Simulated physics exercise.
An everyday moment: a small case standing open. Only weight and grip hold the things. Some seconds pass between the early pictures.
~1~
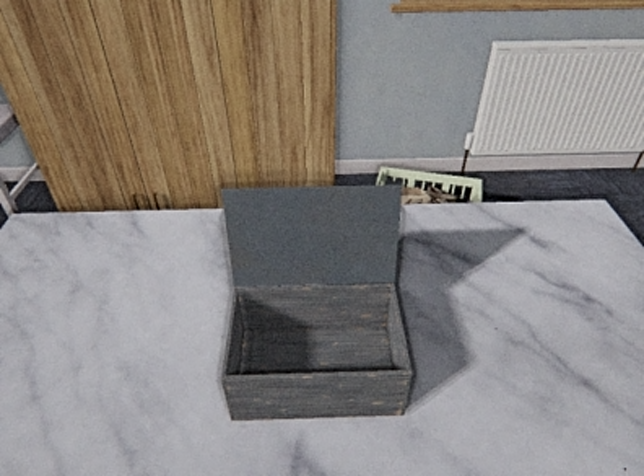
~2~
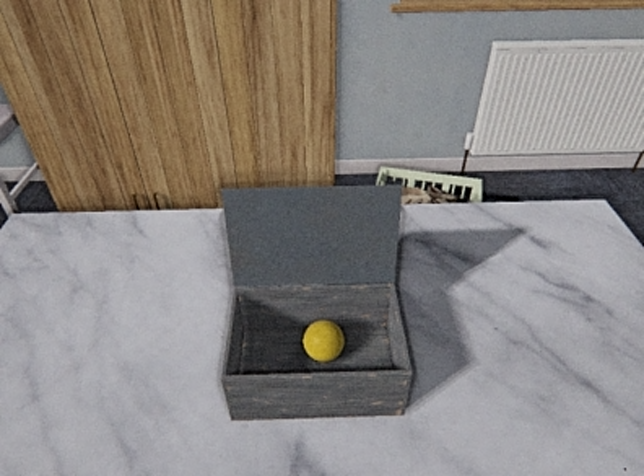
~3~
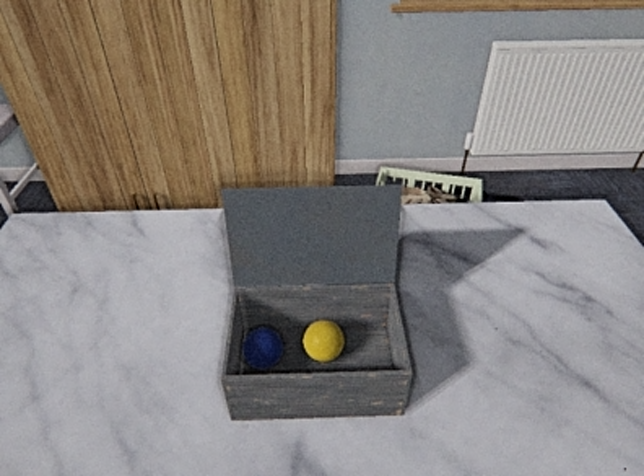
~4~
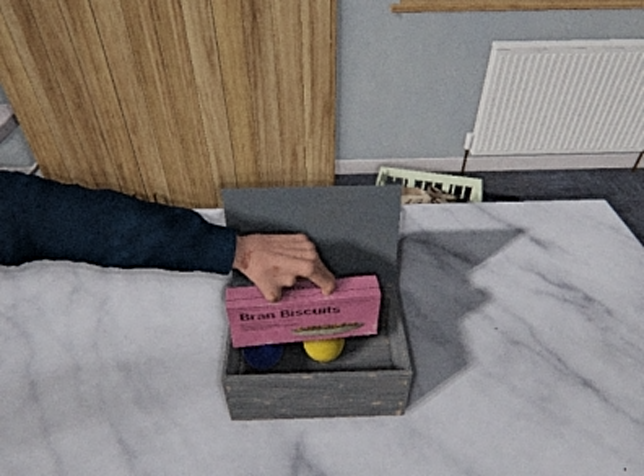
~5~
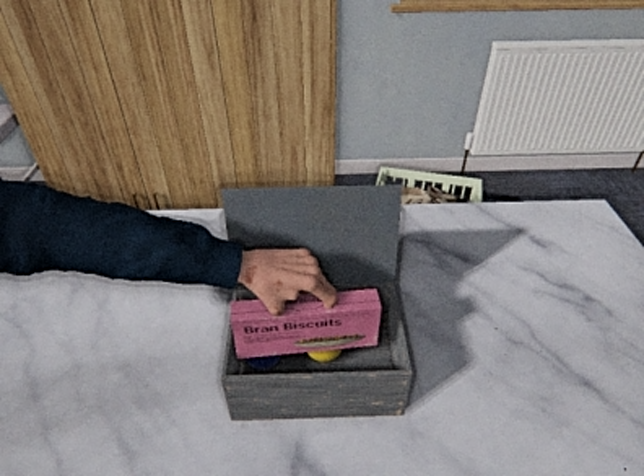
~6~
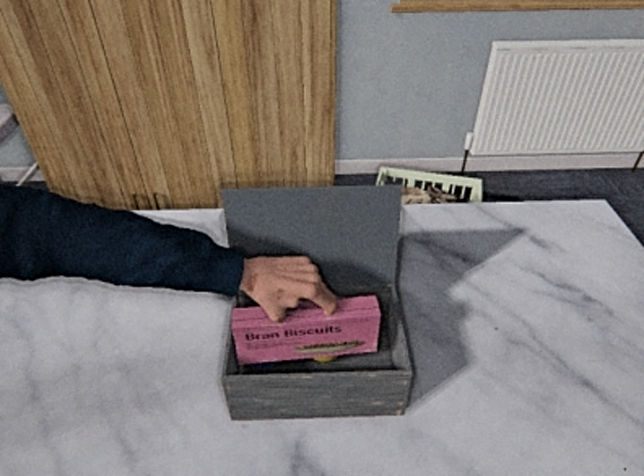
To begin with, a small grey case stands open and empty on a marble surface. A yellow ball-like item appears inside, then a dark blue one to its left. A hand reaches in from the left and lowers a pink packet labelled Bran Biscuits into the case, in front of them.
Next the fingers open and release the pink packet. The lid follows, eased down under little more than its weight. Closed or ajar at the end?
The lid closes.
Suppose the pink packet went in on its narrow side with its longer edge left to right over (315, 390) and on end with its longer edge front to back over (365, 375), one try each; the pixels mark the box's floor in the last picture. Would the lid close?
First try: It shuts flat; second try: It will not close.
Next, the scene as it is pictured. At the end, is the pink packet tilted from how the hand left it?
It tips.
Then, 0.50 s after the last picture, pink packet on its side near (315, 373); blue lemon rolled a little; yellow lemon rolled a little.
Then, 1.40 s after the last picture, lid 72° above the rim; pink packet on its side near (314, 379); blue lemon rolled a little; yellow lemon rolled a little.
Then, 1.90 s after the last picture, lid 27° above the rim; pink packet on its side near (314, 379); blue lemon rolled a little; yellow lemon rolled a little.
At rest, lid shut; tipped over in the box, pink packet; the other 2 in place. Seen from the same camera at the end, pink packet near (314, 379).
